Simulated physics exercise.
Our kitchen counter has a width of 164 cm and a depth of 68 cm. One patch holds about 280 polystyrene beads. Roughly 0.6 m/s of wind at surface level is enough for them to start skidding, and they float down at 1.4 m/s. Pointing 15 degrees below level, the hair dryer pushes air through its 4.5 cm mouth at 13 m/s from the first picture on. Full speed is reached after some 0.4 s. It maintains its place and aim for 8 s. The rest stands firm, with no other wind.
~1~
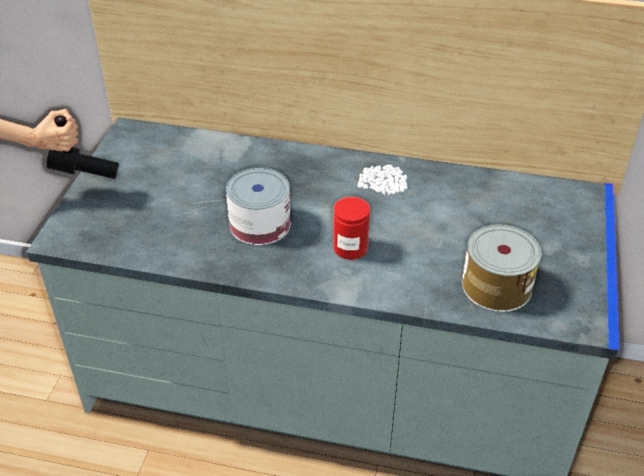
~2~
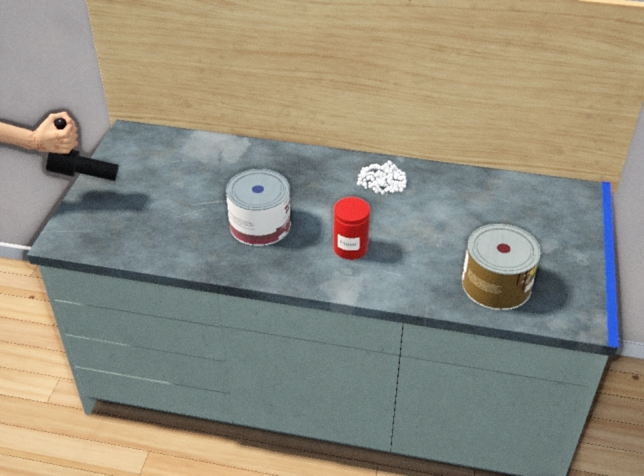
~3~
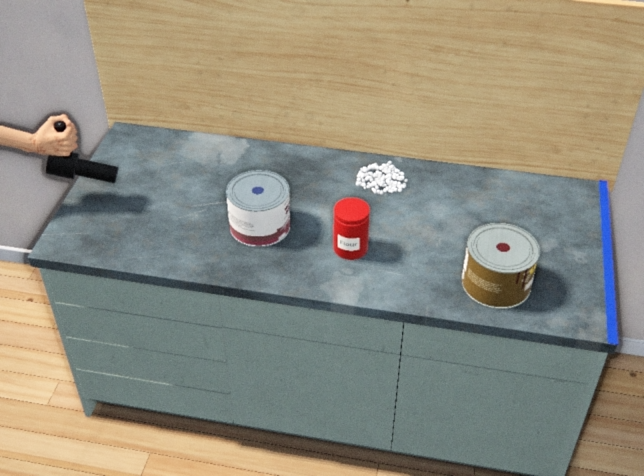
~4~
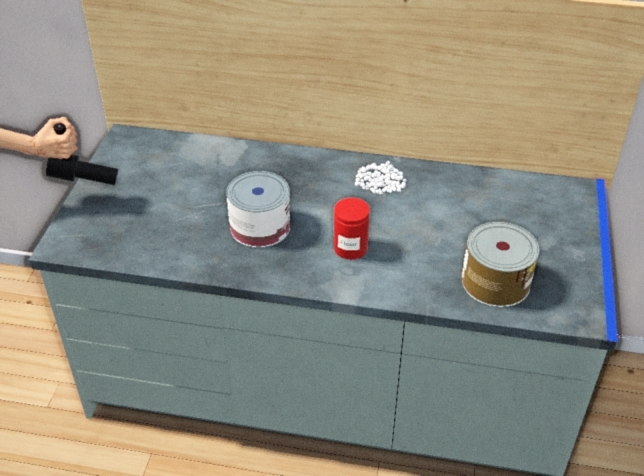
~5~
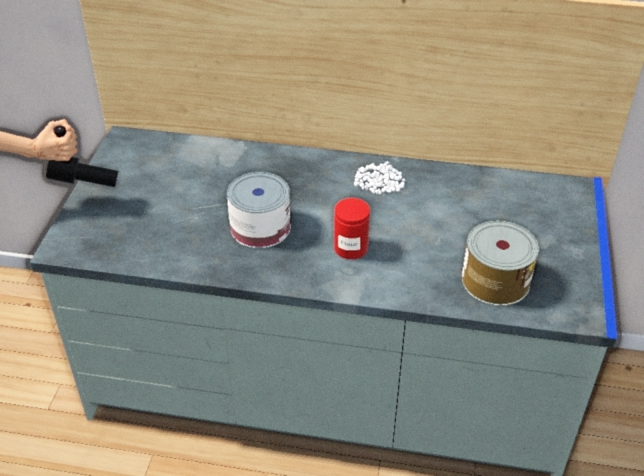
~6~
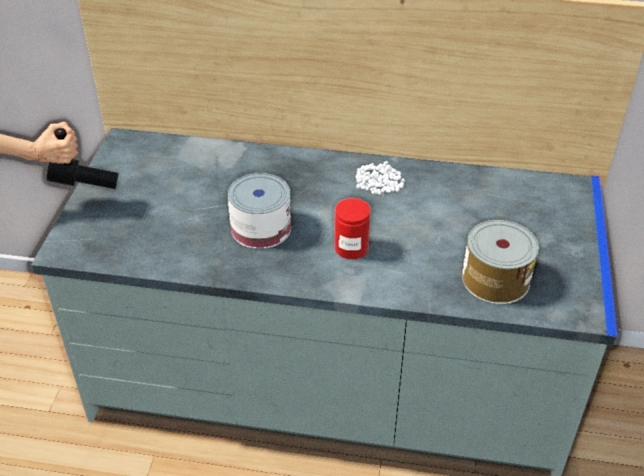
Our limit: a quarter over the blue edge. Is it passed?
That edge takes more than a quarter.
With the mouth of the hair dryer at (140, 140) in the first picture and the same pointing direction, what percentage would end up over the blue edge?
Outcome: Some 100 in a hundred.
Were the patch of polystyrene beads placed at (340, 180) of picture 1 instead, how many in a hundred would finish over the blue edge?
100 %.
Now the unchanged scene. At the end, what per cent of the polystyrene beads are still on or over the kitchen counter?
Roughly 0 per cent.
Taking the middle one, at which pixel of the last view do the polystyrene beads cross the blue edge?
(601, 191).
Then, 1.2 s after the last picture the count stands so, 100 % are over the blue edge.
Then, 2.2 s after the last picture the count stands so, 100 % are over the blue edge.
Then, 4.0 s after the last picture the count stands so, 100 % are over the blue edge.
Then, 7.6 s after the last picture, at the end, 100 % are over the blue edge.
